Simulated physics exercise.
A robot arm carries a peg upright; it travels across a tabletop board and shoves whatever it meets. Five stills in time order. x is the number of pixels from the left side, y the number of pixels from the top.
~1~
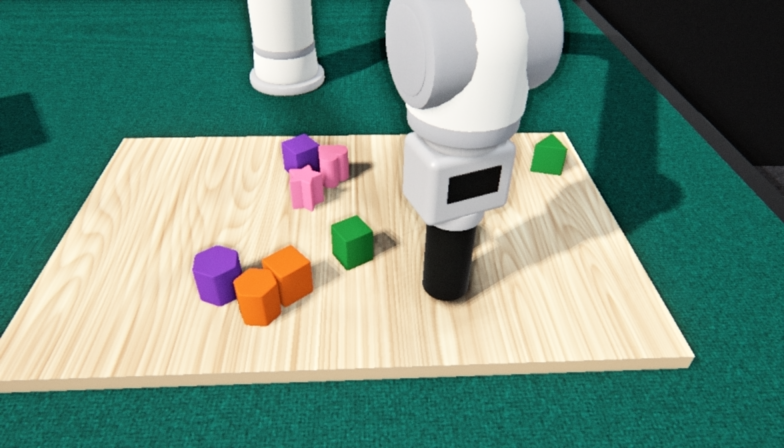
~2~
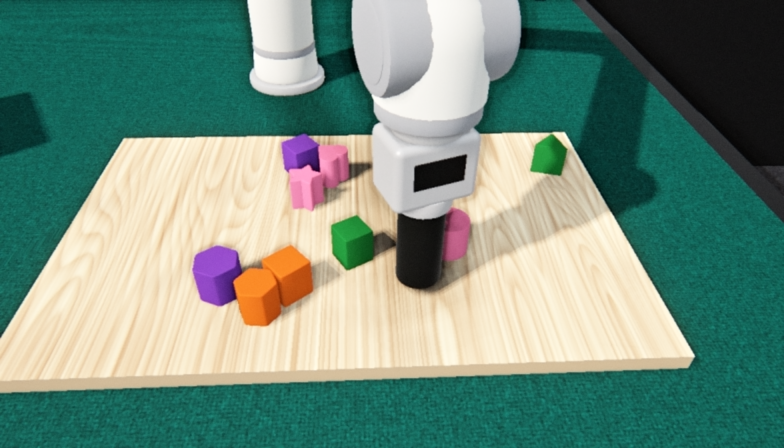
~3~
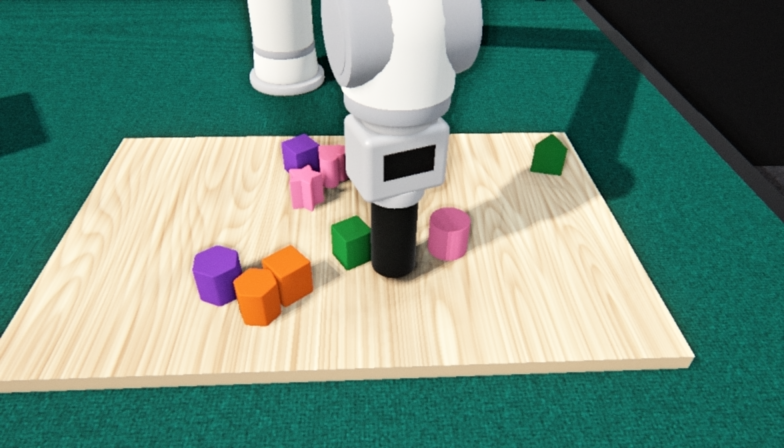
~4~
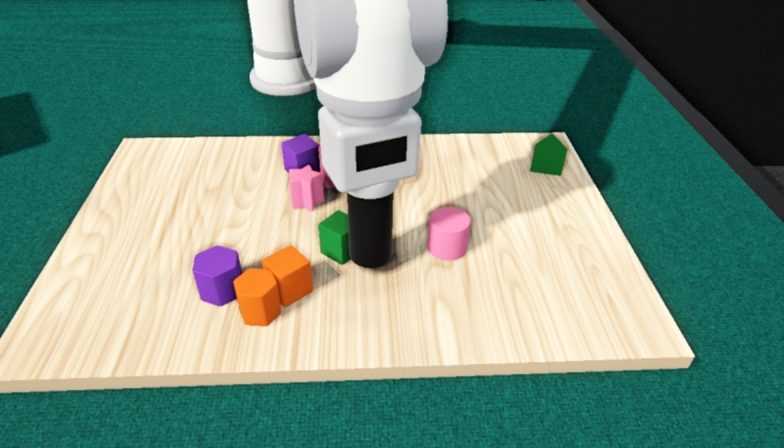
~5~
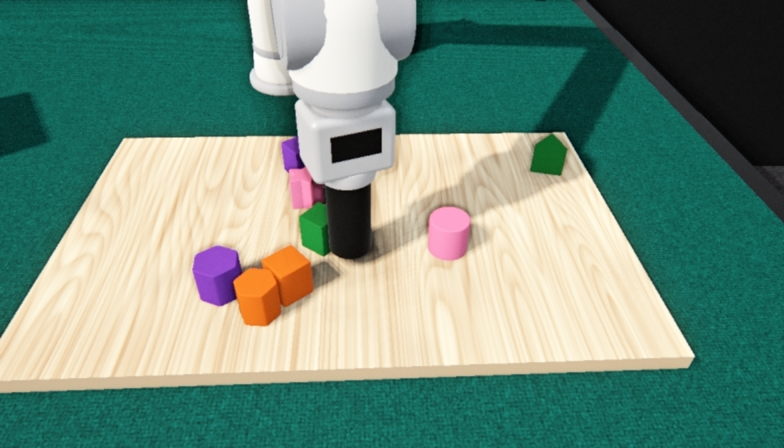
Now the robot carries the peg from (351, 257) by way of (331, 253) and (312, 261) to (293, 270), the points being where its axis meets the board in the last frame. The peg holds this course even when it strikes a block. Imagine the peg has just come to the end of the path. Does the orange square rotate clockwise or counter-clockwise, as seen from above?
Looking down: Anticlockwise.
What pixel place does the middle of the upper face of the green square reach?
Final place: (299, 208).
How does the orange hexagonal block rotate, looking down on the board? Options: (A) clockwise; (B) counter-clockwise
Option A.
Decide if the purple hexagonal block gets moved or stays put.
Once the peg is done, the purple hexagonal block remains in the old spot.
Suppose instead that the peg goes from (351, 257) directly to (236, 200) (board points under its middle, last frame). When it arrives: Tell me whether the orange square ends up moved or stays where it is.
It keeps its spot.
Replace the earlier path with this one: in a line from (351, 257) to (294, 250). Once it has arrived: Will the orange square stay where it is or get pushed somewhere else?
Left in place.
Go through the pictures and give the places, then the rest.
In the first frame, peg's lower end (445, 285); purple hexagonal block (215, 260); orange hexagonal block (255, 282); orange square (286, 260); green square (352, 227).
In the second frame, peg (418, 274); blocks still.
In the third frame, peg (393, 264); blocks still.
In the fourth frame, peg (371, 254); green square (340, 222).
In the fifth frame, peg (351, 246); purple hexagonal block (215, 260); orange hexagonal block (255, 282); orange square (286, 260); green square (320, 214).
On the path given first. Halfway along, peg (320, 245); green square (299, 208), turned 20° clockwise.
At the end, peg (292, 259); purple hexagonal block still; orange hexagonal block (248, 291), turned 20° clockwise; orange square (280, 268), turned 30° anticlockwise; green square (299, 208), turned 20° clockwise.
